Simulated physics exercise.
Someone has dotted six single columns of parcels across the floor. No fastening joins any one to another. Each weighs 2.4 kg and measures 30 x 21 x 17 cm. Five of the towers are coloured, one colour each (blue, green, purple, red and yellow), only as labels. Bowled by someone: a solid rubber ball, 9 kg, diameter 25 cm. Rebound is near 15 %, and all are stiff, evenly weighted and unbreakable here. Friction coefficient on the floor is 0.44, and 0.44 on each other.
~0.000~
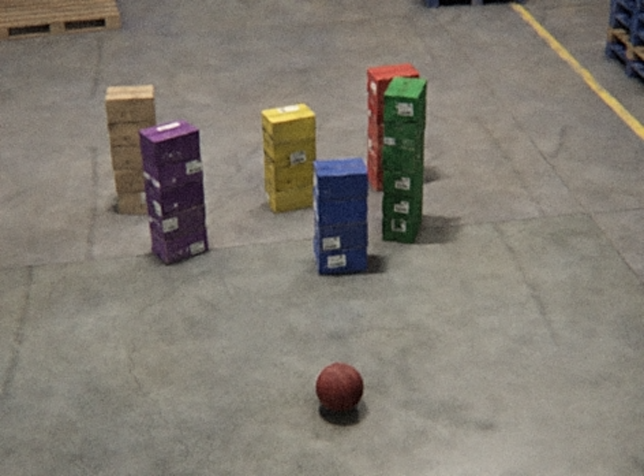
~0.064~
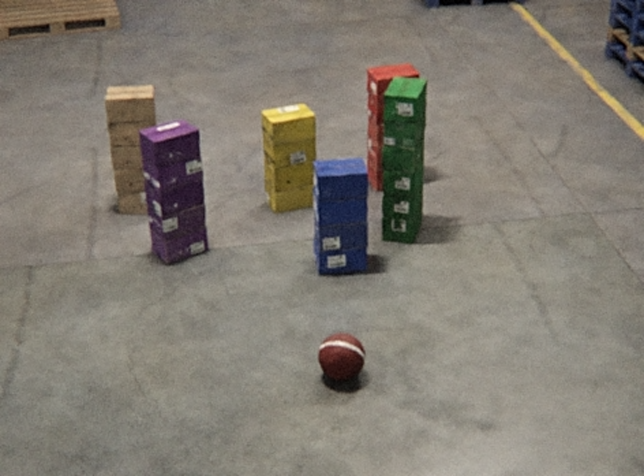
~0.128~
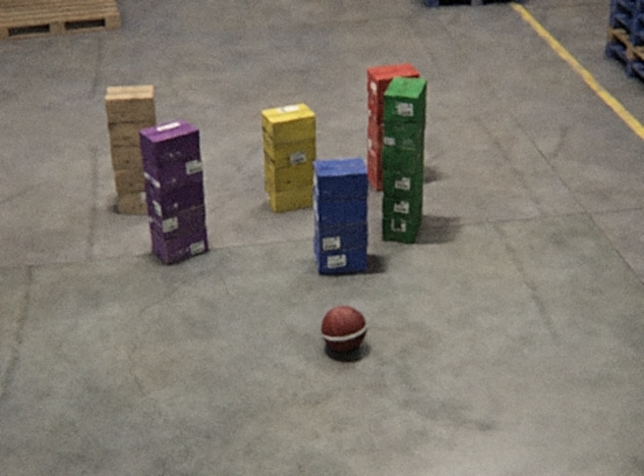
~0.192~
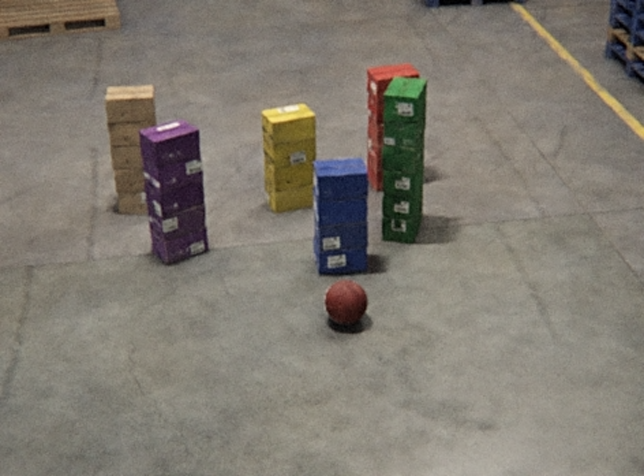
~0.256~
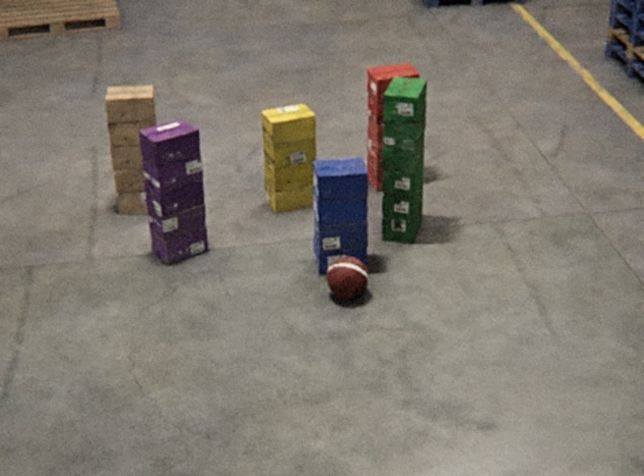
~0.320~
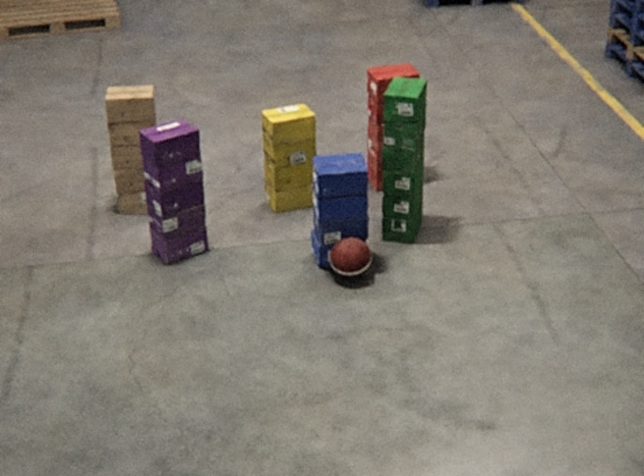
A dark red ball rolling across a concrete floor and striking the base of a blue box stack, which shifts and tilts slightly.
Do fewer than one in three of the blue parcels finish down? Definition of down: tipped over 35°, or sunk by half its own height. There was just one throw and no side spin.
No, more than a third do.
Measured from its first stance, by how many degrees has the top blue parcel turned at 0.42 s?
About 30 degrees.
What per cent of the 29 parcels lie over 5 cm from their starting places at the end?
15 in a hundred end up shifted.
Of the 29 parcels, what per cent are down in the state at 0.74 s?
5 percent by then.
By 0.42 s, ball still moving; none of the 4 blue parcels down (0 of 29 in all colours); top blue parcel tilted 33°.
By 0.56 s, ball still moving; 2 of the 4 blue parcels down (2 of 29 in all colours); top blue parcel tilted 71°, 58 mm lower.
By 0.74 s, ball still moving; 2 of the 4 blue parcels down (2 of 29 in all colours); top blue parcel on its side.
By 1.38 s, ball still moving; 3 of the 4 blue parcels down (3 of 29 in all colours); top blue parcel on its side.
When it is over (2.8 s), ball rolling away; 3 of the 4 blue parcels down (3 of 29 in all colours); top blue parcel on its side; top green parcel unmoved. That is 75 per cent. In pixels of the last frame, middles, top blue parcel near (340, 250), top green parcel near (406, 99).
